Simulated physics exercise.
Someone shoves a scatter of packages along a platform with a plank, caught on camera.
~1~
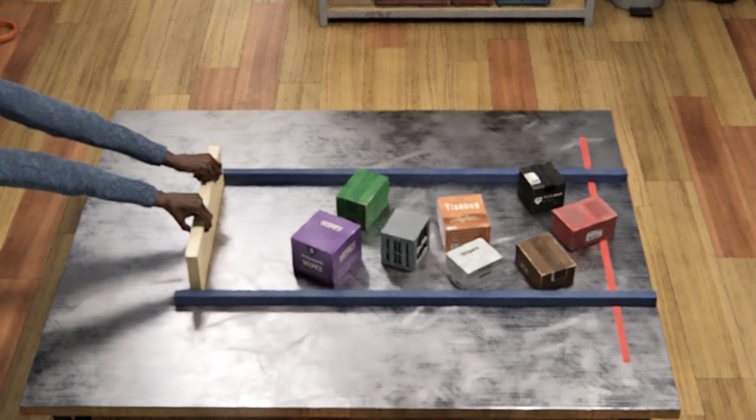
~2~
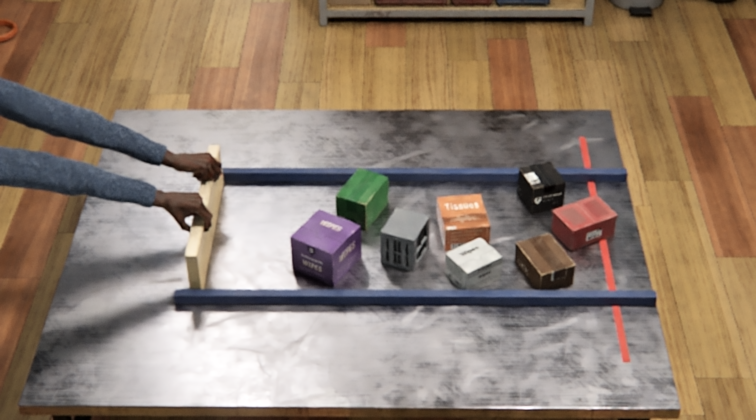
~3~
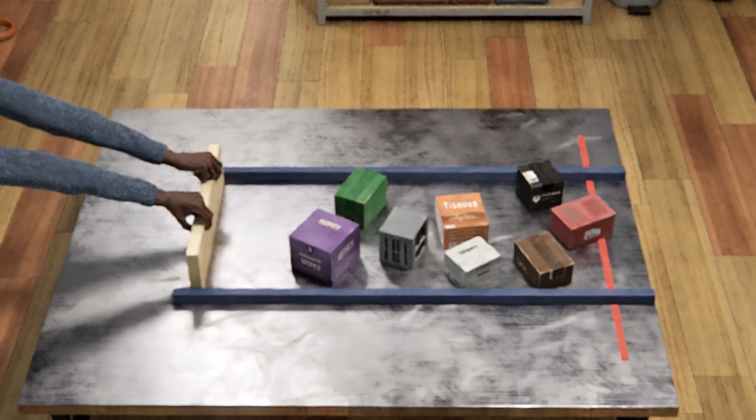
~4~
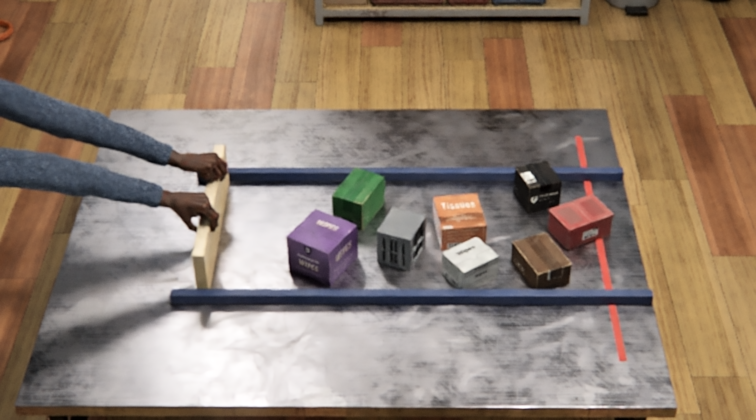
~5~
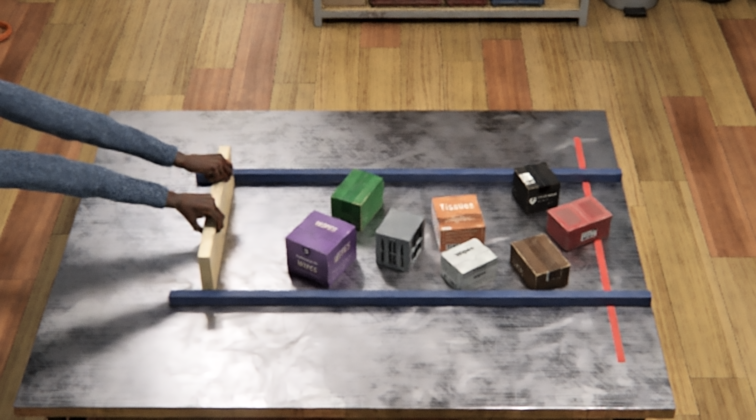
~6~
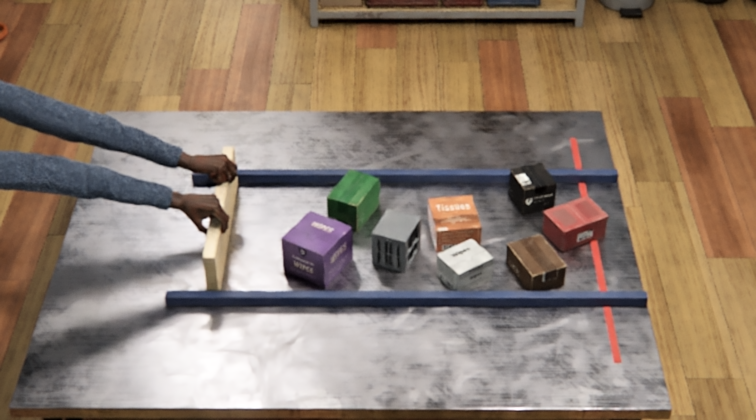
Two hands slid a pale wooden plank slightly to the right between blue rails on a table, while the eight scattered boxes ahead of it, some near a red line, stayed untouched.
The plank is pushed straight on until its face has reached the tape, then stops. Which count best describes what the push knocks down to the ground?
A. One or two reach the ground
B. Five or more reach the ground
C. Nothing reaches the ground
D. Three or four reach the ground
(B) Five or more reach the ground.
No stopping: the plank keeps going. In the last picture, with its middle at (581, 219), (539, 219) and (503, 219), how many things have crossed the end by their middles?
Respectively 5, 1 and 0.
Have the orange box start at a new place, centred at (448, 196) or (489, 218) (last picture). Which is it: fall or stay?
First it does not stay, second it does not stay.
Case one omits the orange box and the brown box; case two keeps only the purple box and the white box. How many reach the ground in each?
The count is 3 in the first case and 3 in the second.
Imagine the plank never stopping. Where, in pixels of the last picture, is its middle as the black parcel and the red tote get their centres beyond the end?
The middle is at (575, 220) when it's the black parcel, and at (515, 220) when it's the red tote.
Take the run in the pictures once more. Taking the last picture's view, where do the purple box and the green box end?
The purple box settles near (623, 240); as for the green box, near (605, 198).
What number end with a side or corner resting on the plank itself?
Tally at the end: 3.
Early on, none off yet; red tote at rest near (575, 224); black parcel at rest near (532, 189); brown box at rest near (536, 264).
A while later, none off yet; red tote at rest near (575, 224); black parcel at rest near (533, 188); brown box travelled a little near (544, 265).
Further along, none off yet; red tote travelled about its own width near (636, 227); black parcel travelled about its own width near (568, 184); brown box travelled well along near (623, 268).
Finally, the number that fall off is five or more; lost, grey crate, orange box, brown box, black parcel and red tote.
